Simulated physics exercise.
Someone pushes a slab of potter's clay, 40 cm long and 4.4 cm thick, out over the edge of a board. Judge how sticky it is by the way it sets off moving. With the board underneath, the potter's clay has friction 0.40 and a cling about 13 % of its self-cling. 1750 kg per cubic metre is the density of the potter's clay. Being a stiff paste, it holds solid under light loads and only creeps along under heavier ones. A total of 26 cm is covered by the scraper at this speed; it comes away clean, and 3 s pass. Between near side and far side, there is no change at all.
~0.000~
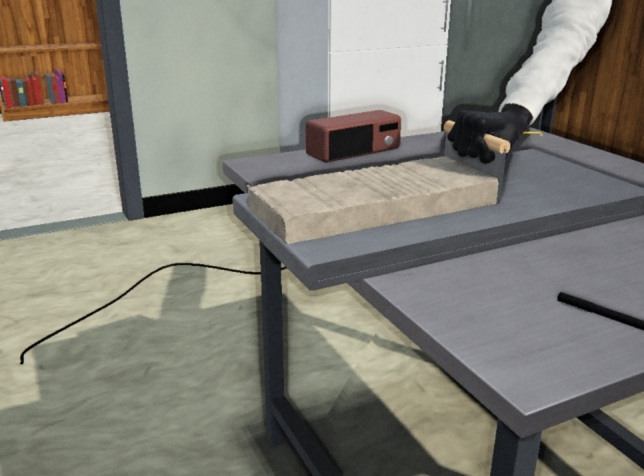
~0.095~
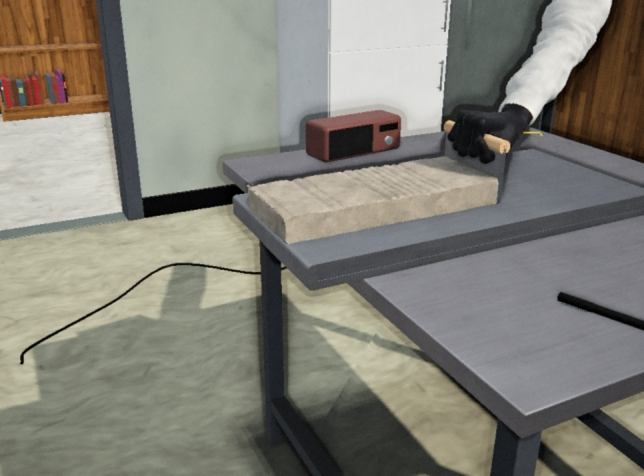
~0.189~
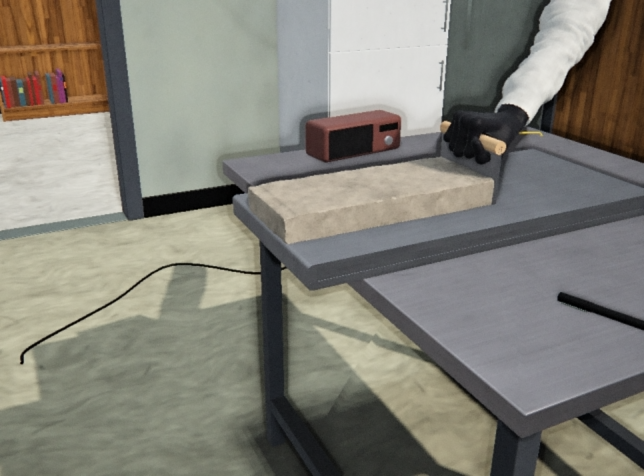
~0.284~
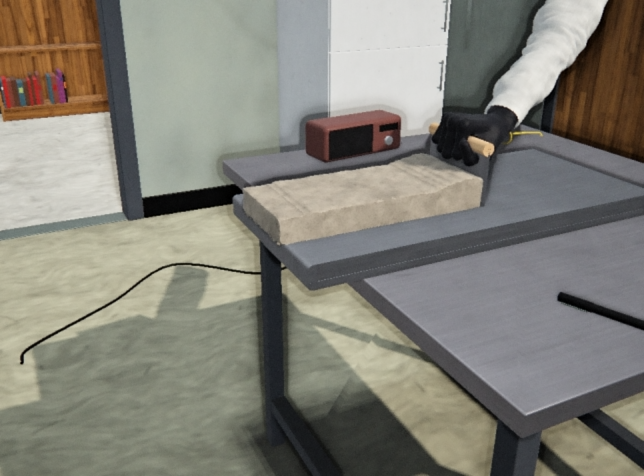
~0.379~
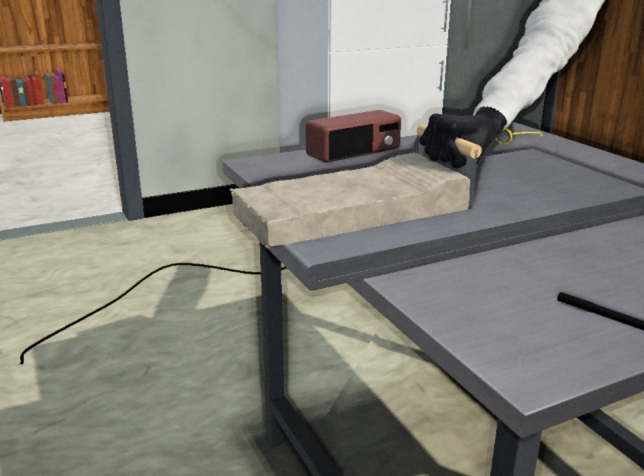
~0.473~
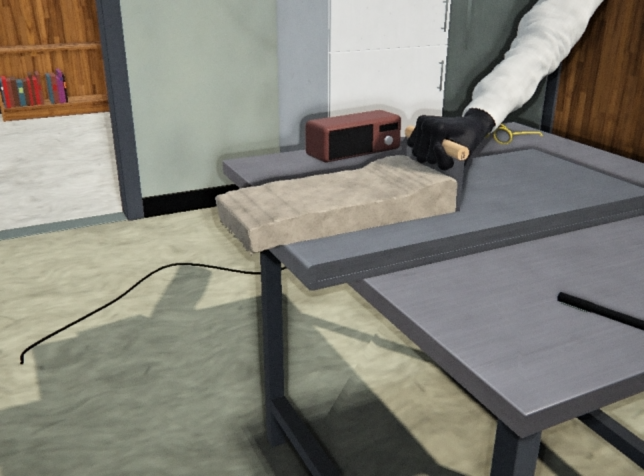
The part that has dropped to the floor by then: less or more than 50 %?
Higher than 50 %.
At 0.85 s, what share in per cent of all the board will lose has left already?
Roughly 70 percent.
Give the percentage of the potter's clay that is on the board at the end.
On the board, about 40 percent.
By 0.85 s, 60 % lies on the board and 19 % has fallen.
By 1.29 s, 42 % lies on the board and 37 % has fallen.
By 1.73 s, 42 % lies on the board and 57 % has fallen.
By 2.17 s, 42 % lies on the board and 57 % has fallen.
By 4.17 s, at the end, 42 % lies on the board and 57 % has fallen.
